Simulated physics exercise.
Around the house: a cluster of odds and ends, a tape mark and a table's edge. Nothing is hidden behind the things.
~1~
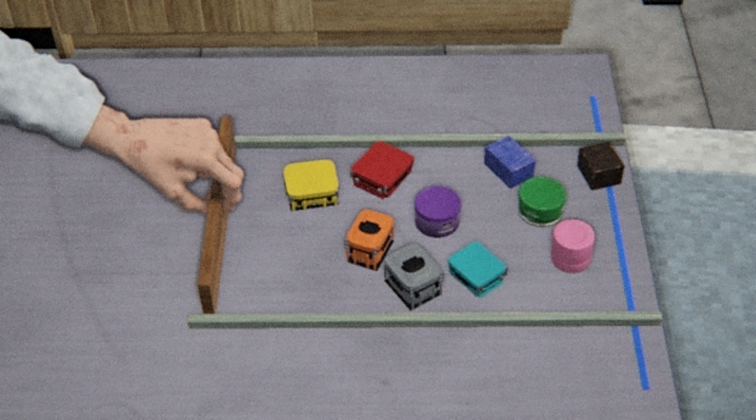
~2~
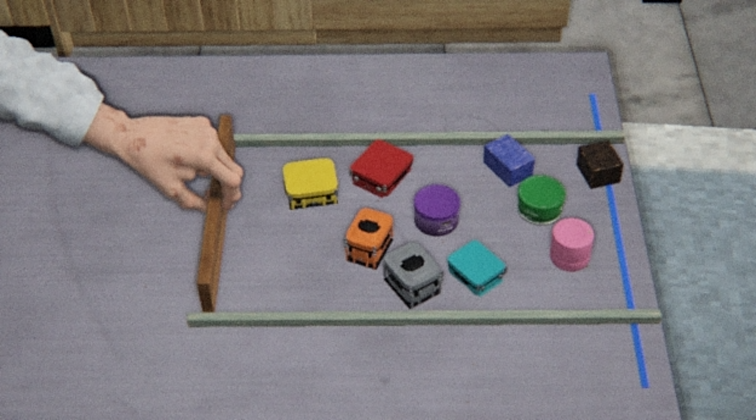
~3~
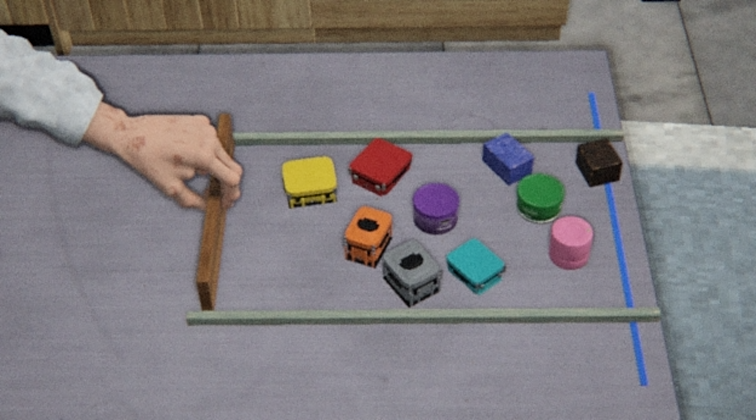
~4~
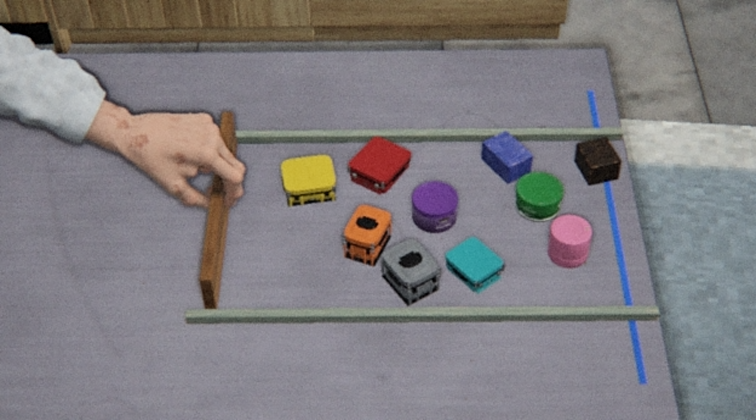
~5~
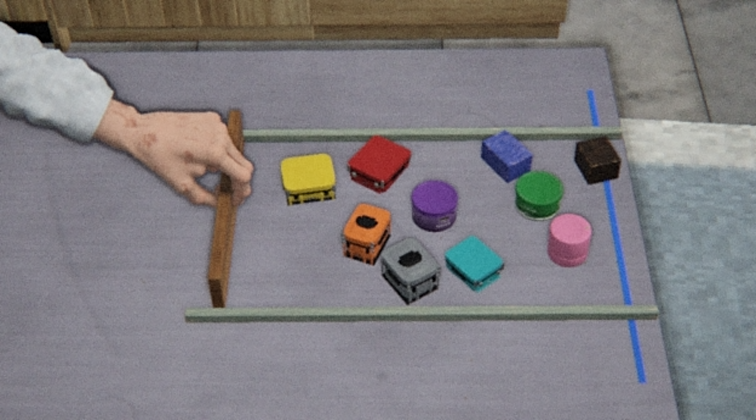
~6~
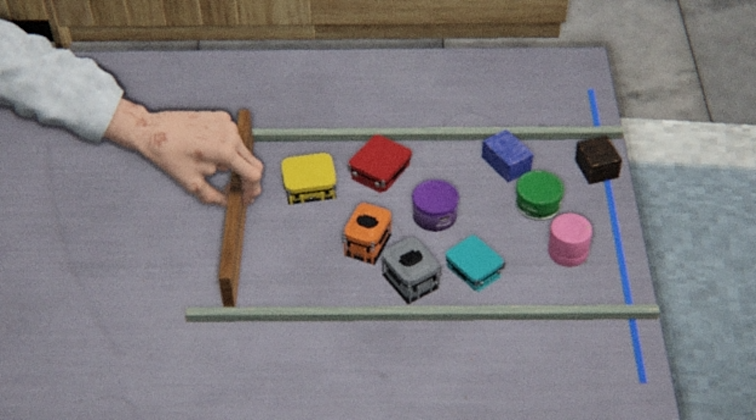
Hand sliding a wooden board slightly right between two pale rails, toward colourful small cases and tins that stay still.
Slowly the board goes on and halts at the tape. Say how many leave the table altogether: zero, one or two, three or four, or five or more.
The number that fall off is five or more.
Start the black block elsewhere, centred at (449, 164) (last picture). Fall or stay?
The black block comes down.
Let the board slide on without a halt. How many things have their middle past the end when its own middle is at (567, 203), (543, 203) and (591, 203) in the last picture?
The counts: 4, 2 and 7.
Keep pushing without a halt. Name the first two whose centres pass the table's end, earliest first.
Earliest first: The black block, then the blue block.
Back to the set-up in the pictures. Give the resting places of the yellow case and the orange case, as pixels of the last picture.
The yellow case stops around (634, 179); the orange case around (637, 230).
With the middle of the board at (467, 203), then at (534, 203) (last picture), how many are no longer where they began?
By then 9, and 10.
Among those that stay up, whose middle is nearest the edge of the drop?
It is the yellow case.
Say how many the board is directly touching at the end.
That makes 3.
Soon after, none off yet; black block at rest near (598, 160); pink lid at rest near (570, 240); green tin at rest near (539, 195).
Then, none off yet; black block at rest near (598, 160); pink lid at rest near (570, 240); green tin moving near (545, 194).
Further on, one off so far; black block falling near (660, 326); pink lid moved well along near (635, 231); green tin moved well along near (625, 184).
At rest, the number that fall off is five or more; fallen, red case, purple tub, turquoise case, blue block, green tin, pink lid and black block.
